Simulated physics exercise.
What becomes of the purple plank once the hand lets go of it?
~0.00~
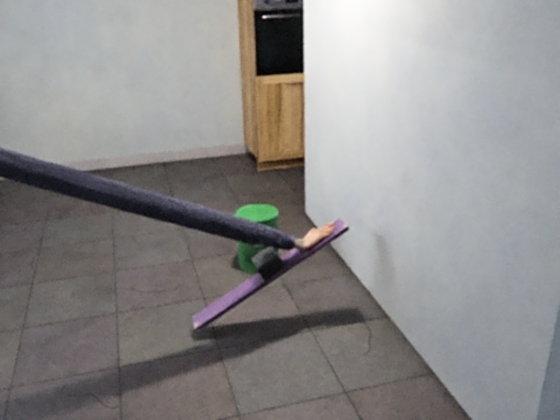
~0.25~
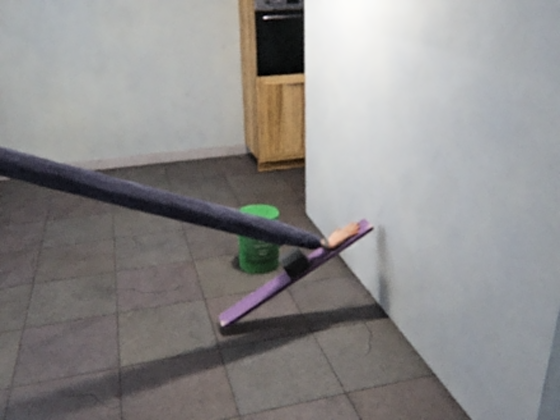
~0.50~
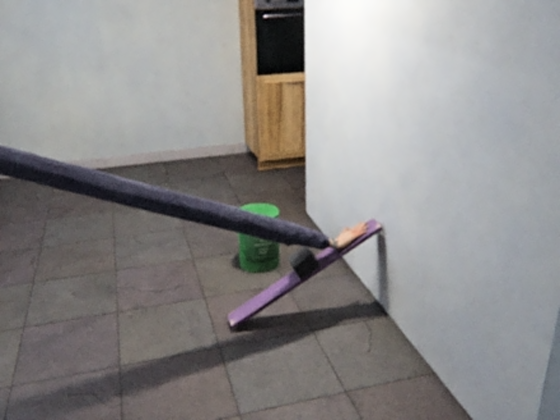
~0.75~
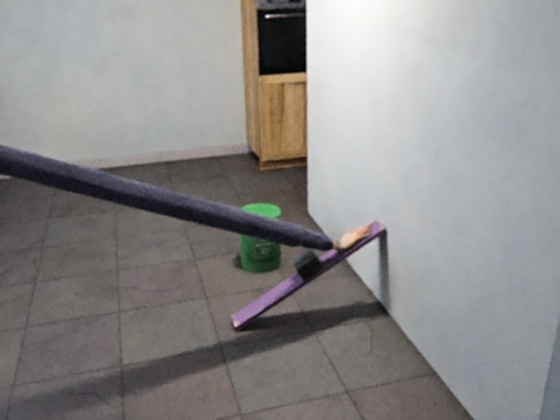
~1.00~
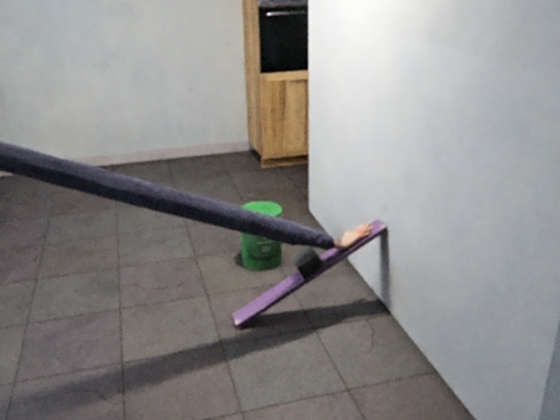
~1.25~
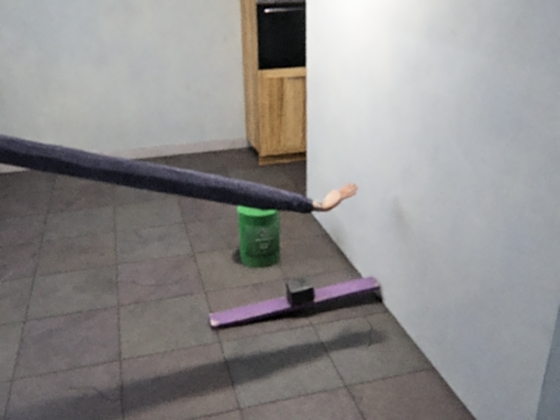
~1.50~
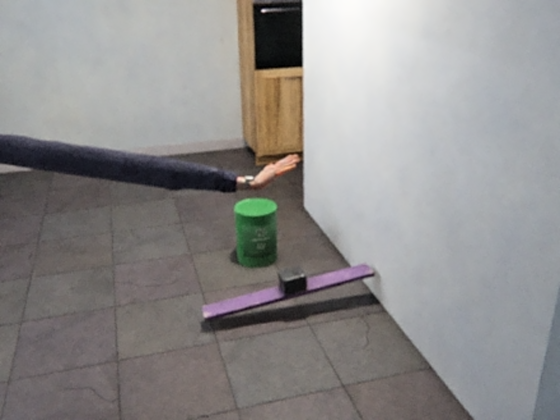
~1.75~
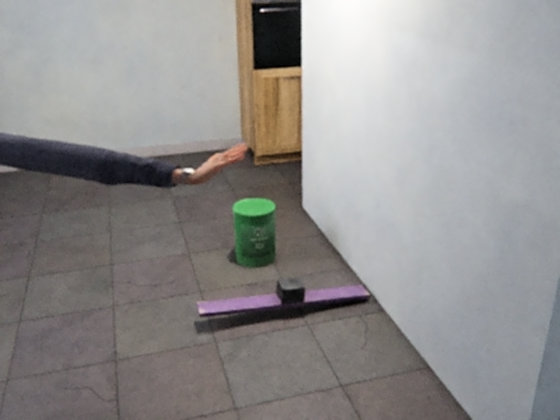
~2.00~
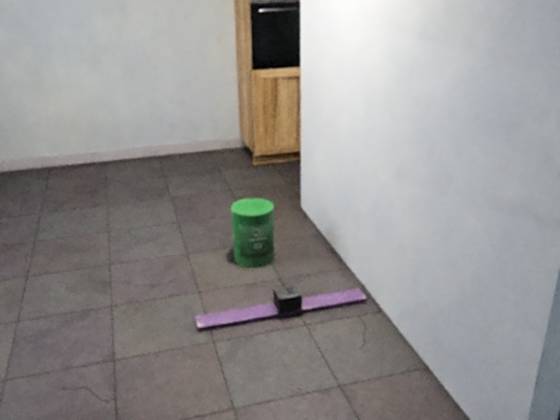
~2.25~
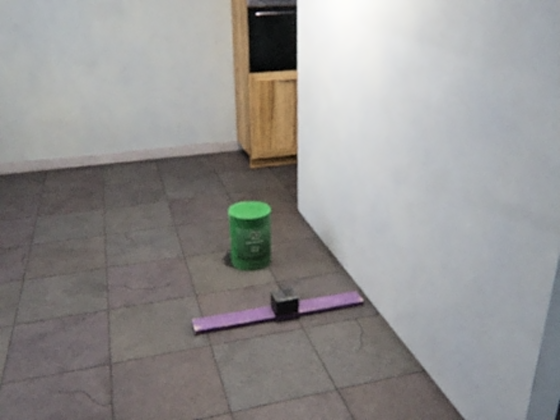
The purple plank does not stay propped against the wall. It slips down and ends up lying on the floor, with the dark block still on it.
The video shows a hand moving a purple plank with a dark block on it to the right and leaning it against a wall near a green pail. The hand lets go and draws back, and the plank slips down and ends up lying on the tiled floor.
